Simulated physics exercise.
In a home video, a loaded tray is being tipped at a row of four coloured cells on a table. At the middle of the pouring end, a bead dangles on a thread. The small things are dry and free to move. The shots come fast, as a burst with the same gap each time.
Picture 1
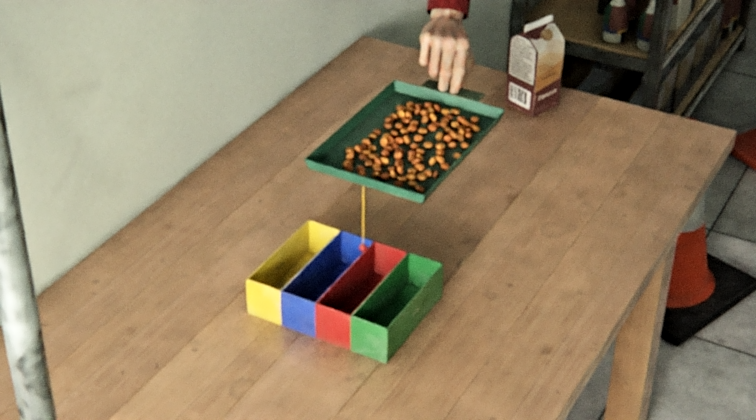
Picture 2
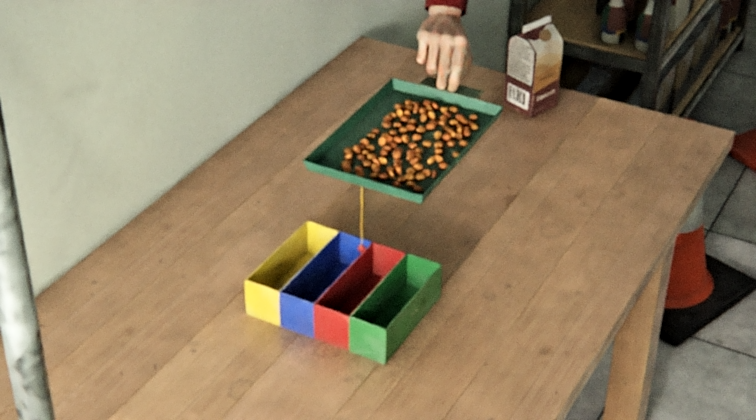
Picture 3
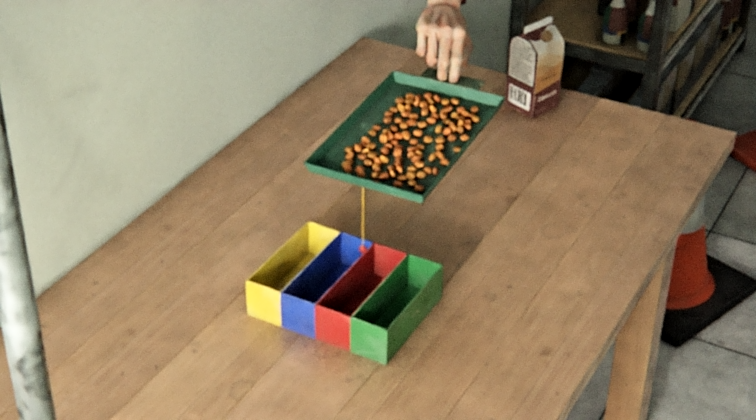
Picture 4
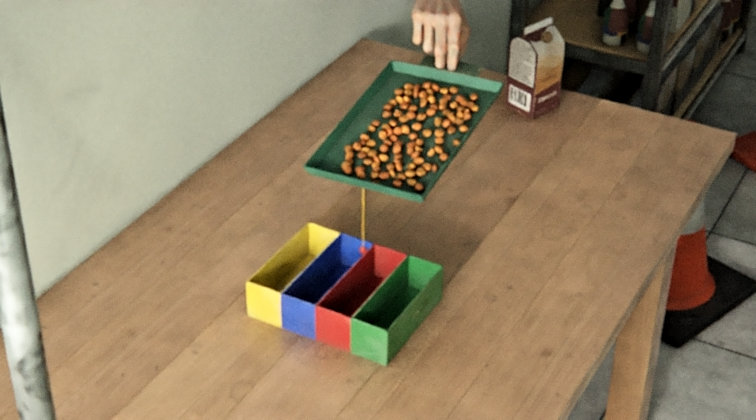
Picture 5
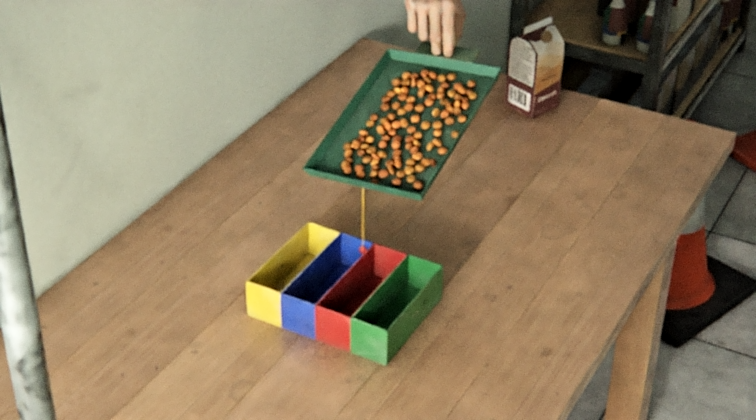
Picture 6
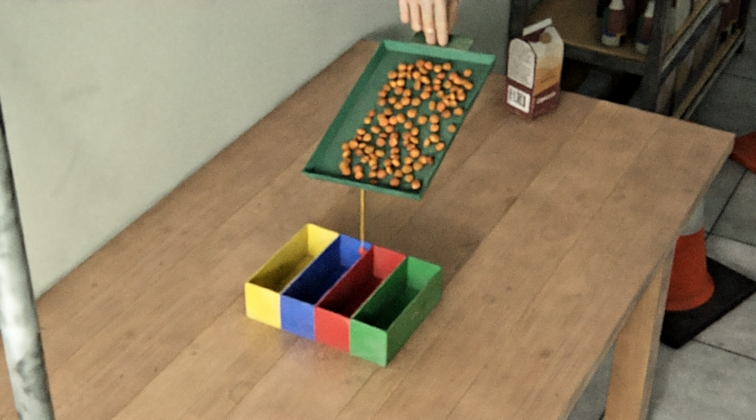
We see a hand gradually raising the far end of a green tray of small brown pieces above yellow, blue, red and green cells, its pouring end dipping slightly left, while the pieces stay bunched on the tray.
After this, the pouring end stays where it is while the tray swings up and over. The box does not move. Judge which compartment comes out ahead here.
I would say the yellow compartment.
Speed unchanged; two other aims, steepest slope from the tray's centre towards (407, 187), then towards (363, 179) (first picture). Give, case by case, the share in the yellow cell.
You'd see roughly 0 per cent the first time and 20 per cent the second.
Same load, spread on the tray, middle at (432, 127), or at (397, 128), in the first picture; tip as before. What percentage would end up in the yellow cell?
First 50 %, then 50 %.
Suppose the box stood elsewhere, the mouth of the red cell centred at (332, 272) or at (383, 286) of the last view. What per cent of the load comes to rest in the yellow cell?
About 10% on the first try and 40% on the second.
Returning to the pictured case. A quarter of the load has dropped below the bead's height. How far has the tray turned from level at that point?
The tilt is near 80° by then.
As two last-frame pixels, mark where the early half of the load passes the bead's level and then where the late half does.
Points: About (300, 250), then about (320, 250).
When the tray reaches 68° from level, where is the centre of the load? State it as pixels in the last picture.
The middle of the pieces shows up near (336, 174).
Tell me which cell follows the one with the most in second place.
Second place goes to the blue cell.
Soon, tray tipped steeply; nearly all on the tray; a small part falling or outside the box.
A while on, tray tipped past a quarter turn; a stray few on the tray; about half in the yellow cell; about a quarter in the blue cell; a small part in the red cell; about a quarter falling or outside the box.
Towards the end, tray tipped past a quarter turn; about half in the yellow cell; about a quarter in the blue cell; a small part in the red cell; a small part falling or outside the box.
Finally, tray tipped past a quarter turn; about half in the yellow cell; about a quarter in the blue cell; a small part in the red cell; none in the green cell; a small part outside the box.
